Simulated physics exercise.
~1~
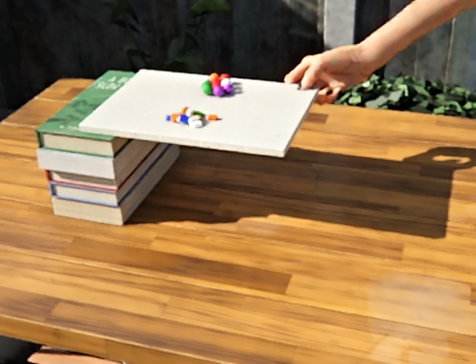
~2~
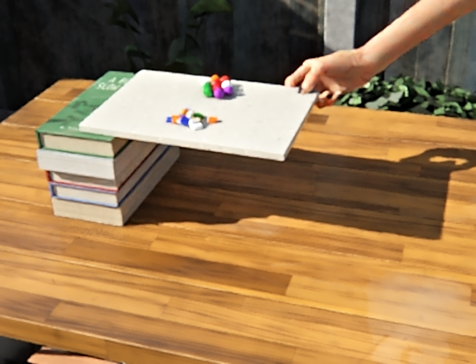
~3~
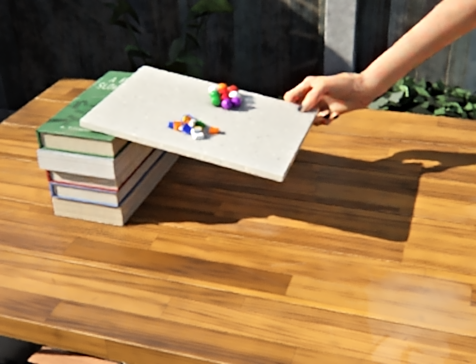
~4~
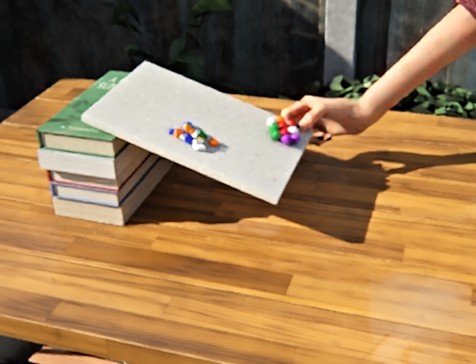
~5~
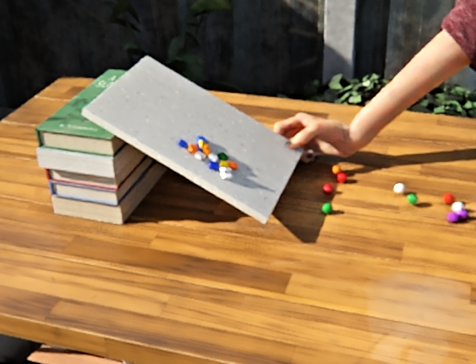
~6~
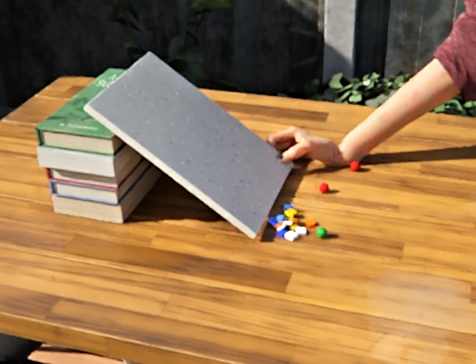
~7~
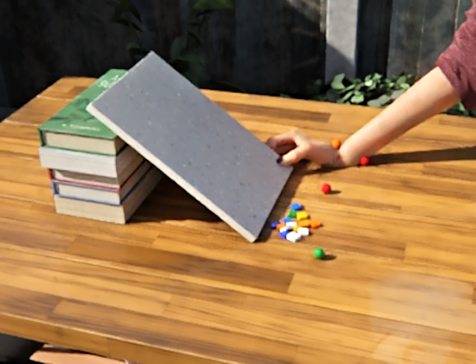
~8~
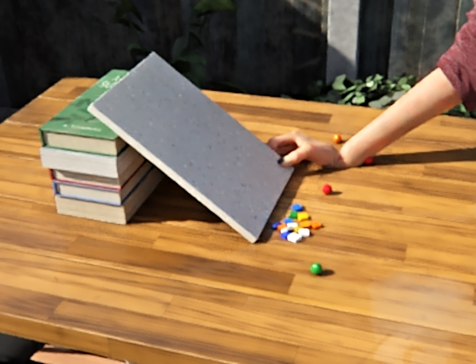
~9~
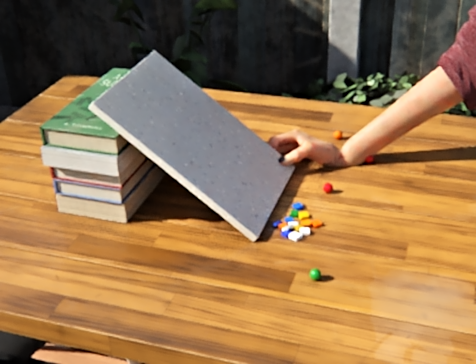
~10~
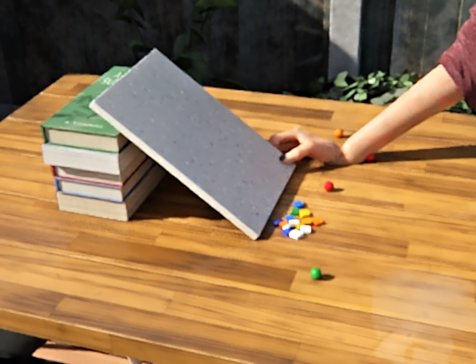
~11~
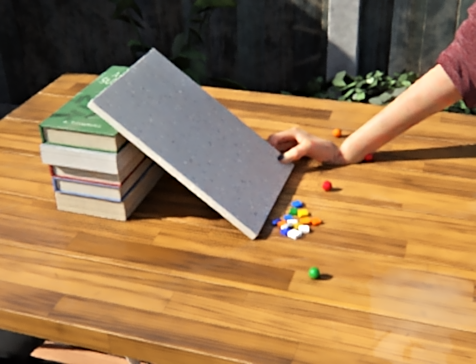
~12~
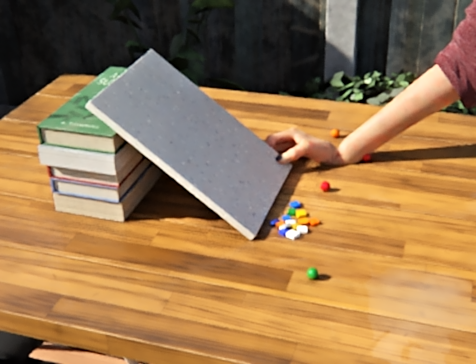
A hand lowers a board's end, and beads roll away while small pieces slide to its foot.
